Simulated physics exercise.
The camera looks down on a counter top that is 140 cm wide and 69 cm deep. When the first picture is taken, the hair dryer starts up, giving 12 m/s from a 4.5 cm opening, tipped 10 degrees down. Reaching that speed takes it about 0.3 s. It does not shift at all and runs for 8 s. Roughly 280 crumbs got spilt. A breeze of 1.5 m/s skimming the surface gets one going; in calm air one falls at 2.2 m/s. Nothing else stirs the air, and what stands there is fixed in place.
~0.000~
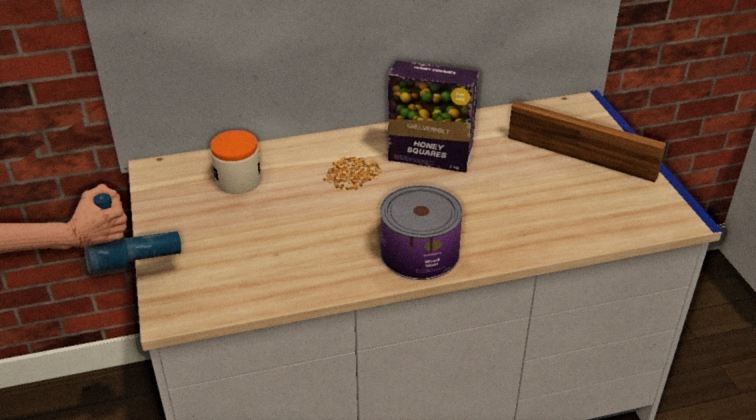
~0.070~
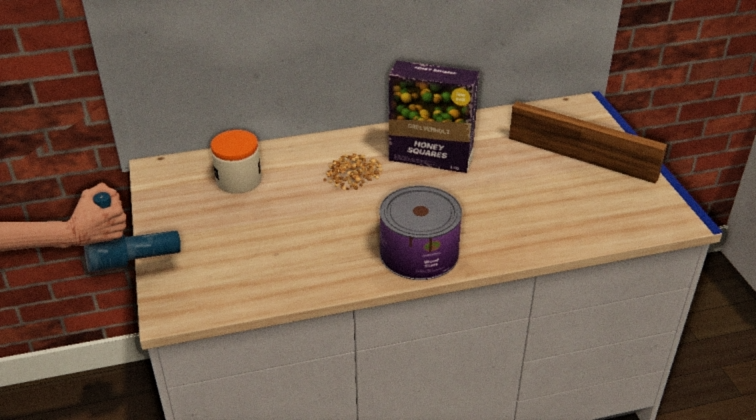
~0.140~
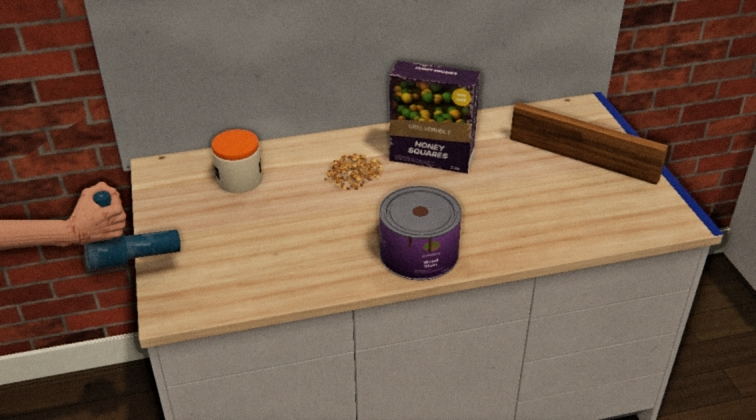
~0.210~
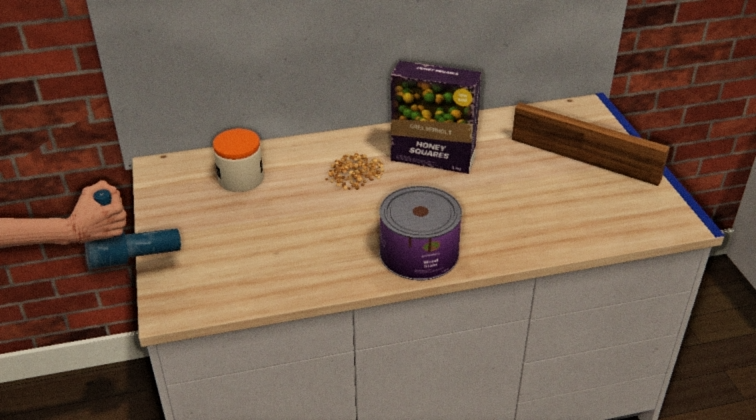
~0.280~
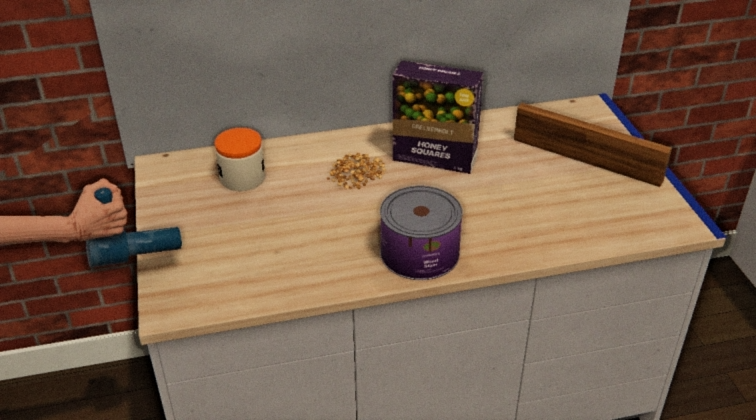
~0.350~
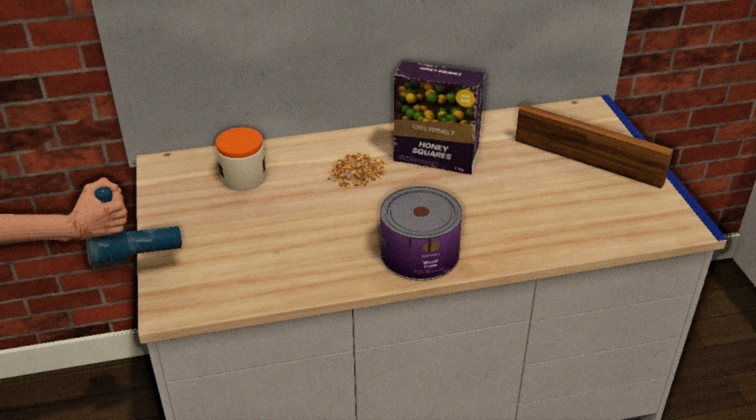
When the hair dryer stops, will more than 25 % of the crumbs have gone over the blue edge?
Loss there undershoots or meets a quarter.
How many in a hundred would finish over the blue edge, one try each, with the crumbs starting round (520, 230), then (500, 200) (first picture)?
In turn: 20 per cent, 90 per cent.
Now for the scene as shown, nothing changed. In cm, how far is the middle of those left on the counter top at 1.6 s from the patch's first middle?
I'd guess near 20 cm.
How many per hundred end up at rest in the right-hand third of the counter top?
Roughly 2 %.
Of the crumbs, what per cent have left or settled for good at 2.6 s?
40 per cent.
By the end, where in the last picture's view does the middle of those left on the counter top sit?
The middle lands close to (396, 138) in pixels.
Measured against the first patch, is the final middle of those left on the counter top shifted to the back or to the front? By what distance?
Towards the back, some 15 cm.
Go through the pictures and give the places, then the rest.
In the first frame, the middle of the crumbs is near (352, 172), none has stirred yet and the mouth of the hair dryer is at (179, 242).
In the second frame, the middle of the crumbs is near (352, 167), none has stirred yet and the blue edge is centred on (654, 155).
In the third frame, the middle of the crumbs is near (353, 167), none has stirred yet, the top of a carton is at (435, 73) and the top of a jar is at (235, 142).
In the fourth frame, the middle of the crumbs is near (354, 167) and none has stirred yet.
In the fifth frame, the middle of the crumbs is near (356, 166) and none has stirred yet.
In the sixth frame, the middle of the crumbs is near (358, 166) and none has stirred yet.
After 1.6 s the count stands so, 0 % are over the blue edge; the middle of those still in play is near (396, 139).
After 2.6 s the count stands so, 0 % are over the blue edge; the middle of those still in play is near (395, 137).
After 4.4 s the count stands so, 0 % are over the blue edge; the middle of those still in play is near (396, 137).
After 8.0 s, at the end, 0 % are over the blue edge; the middle of those still in play is near (396, 138).
